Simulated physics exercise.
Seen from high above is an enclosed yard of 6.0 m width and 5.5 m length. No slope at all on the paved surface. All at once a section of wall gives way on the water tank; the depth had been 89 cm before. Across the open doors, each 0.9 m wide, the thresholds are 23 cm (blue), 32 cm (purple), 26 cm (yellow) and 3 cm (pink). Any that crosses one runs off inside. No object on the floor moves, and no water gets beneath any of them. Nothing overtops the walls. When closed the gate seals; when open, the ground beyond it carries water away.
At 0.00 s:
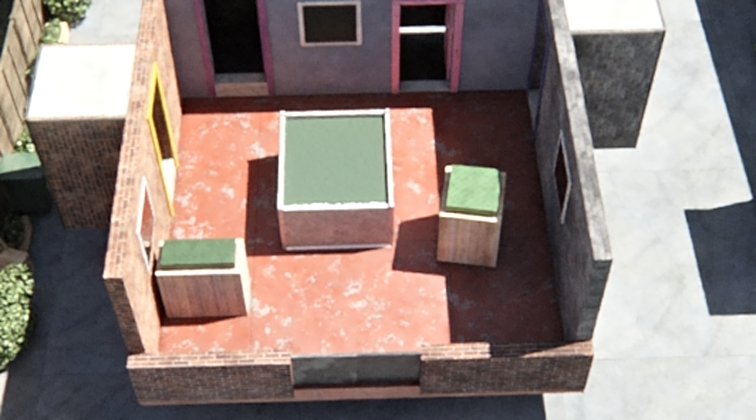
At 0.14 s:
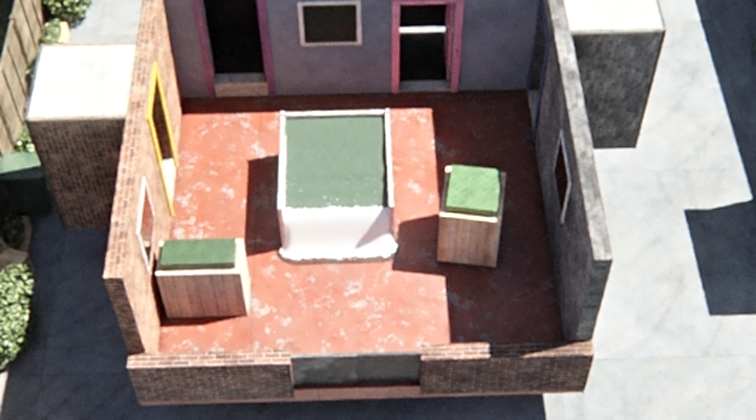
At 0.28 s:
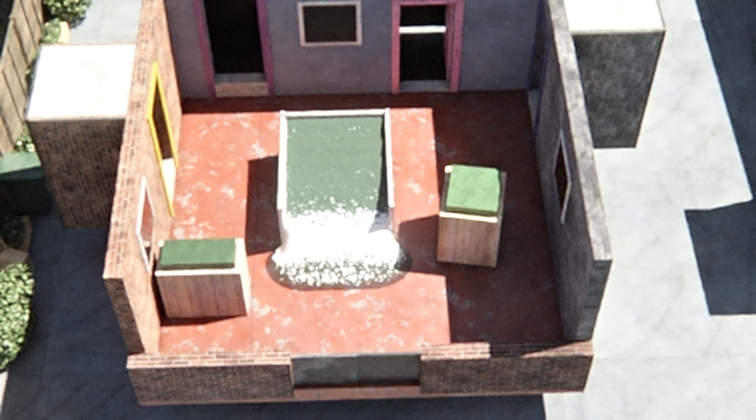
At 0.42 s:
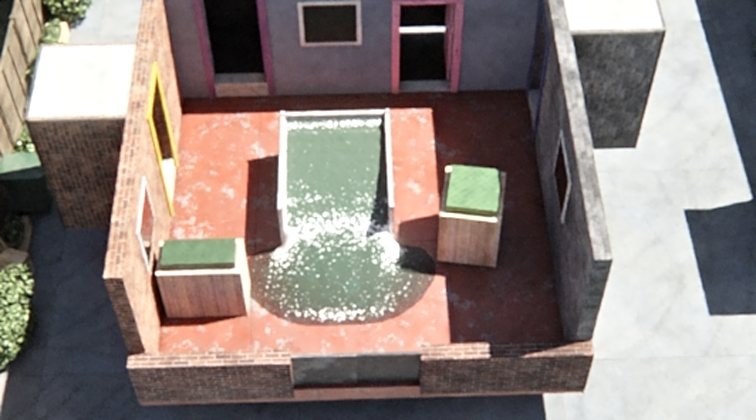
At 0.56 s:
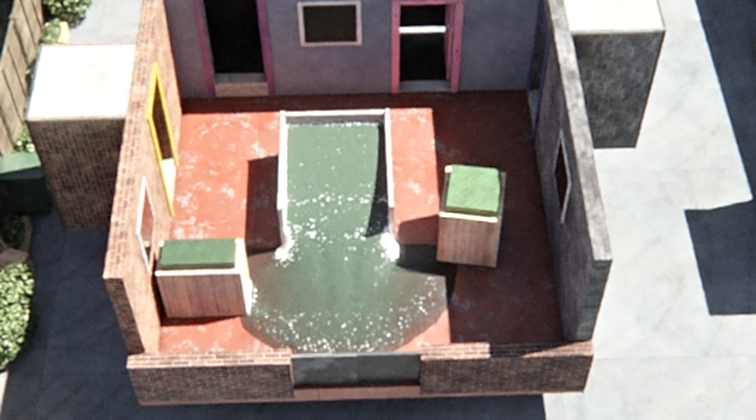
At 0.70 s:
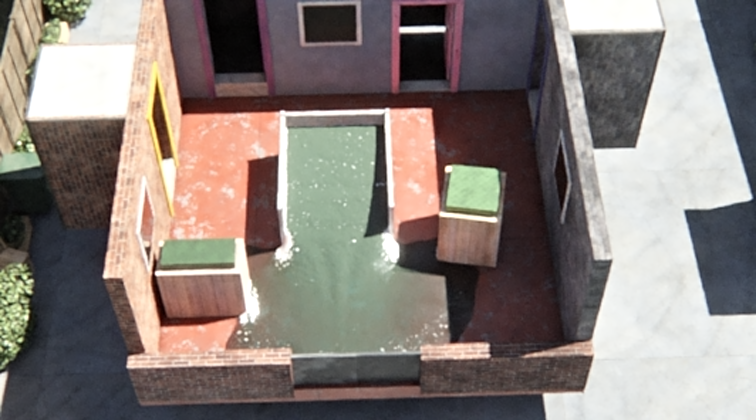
Water tank in a brick-walled yard giving way at the front, green water pouring out and spreading across the red floor.
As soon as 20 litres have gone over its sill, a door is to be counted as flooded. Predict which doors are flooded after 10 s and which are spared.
At the end, blue door: Short of the set amount, purple door: Short of the set amount, yellow door: Short of the set amount, pink door: Beyond the set amount.
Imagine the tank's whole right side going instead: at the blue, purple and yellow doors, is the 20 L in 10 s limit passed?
Outcomes - blue: Exceeded, purple: Not exceeded, yellow: Not exceeded.
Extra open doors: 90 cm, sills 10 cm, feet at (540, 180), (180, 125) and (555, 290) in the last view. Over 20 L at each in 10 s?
First doorway falls short, second falls short, third gets there.
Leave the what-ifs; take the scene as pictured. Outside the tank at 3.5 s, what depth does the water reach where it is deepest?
Roughly 34 cm.
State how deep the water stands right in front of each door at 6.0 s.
Door by door in cm, blue shows 9, purple shows 9, yellow shows 7, pink shows 9.
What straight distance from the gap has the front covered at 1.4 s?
I'd say around 3.8 m from the gap.
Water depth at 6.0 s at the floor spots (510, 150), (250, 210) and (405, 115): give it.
Around 5 cm, 1 cm and 6 cm.
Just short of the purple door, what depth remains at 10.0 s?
The depth comes to around 11.5 centimetres.
After 1.4 s water covers 35 % of the floor and is deepest (50 cm) near (332, 374); blue door not reached, purple door not reached, yellow door not reached, pink door not reached.
After 2.2 s water covers 40 % of the floor and is deepest (50 cm) near (168, 378); blue door not reached, purple door not reached, yellow door not reached, pink door not reached.
After 3.5 s water covers 70 % of the floor and is deepest (34 cm) near (173, 325); blue door 4 cm at the sill, 0 L in, purple door not reached, yellow door 2 cm at the sill, 0 L in, pink door not reached.
After 6.0 s water covers 90 % of the floor and is deepest (24 cm) near (553, 346); blue door 9 cm at the sill, 0 L in, purple door 9 cm at the sill, 0 L in, yellow door 7 cm at the sill, 0 L in, pink door 9 cm at the sill, 26 L in.
After 10.0 s water covers 95 % of the floor and is deepest (18 cm) near (167, 266); blue door 9 cm at the sill, 0 L in, purple door 11 cm at the sill, 0 L in, yellow door 9 cm at the sill, 0 L in, pink door 11 cm at the sill, 105 L in.
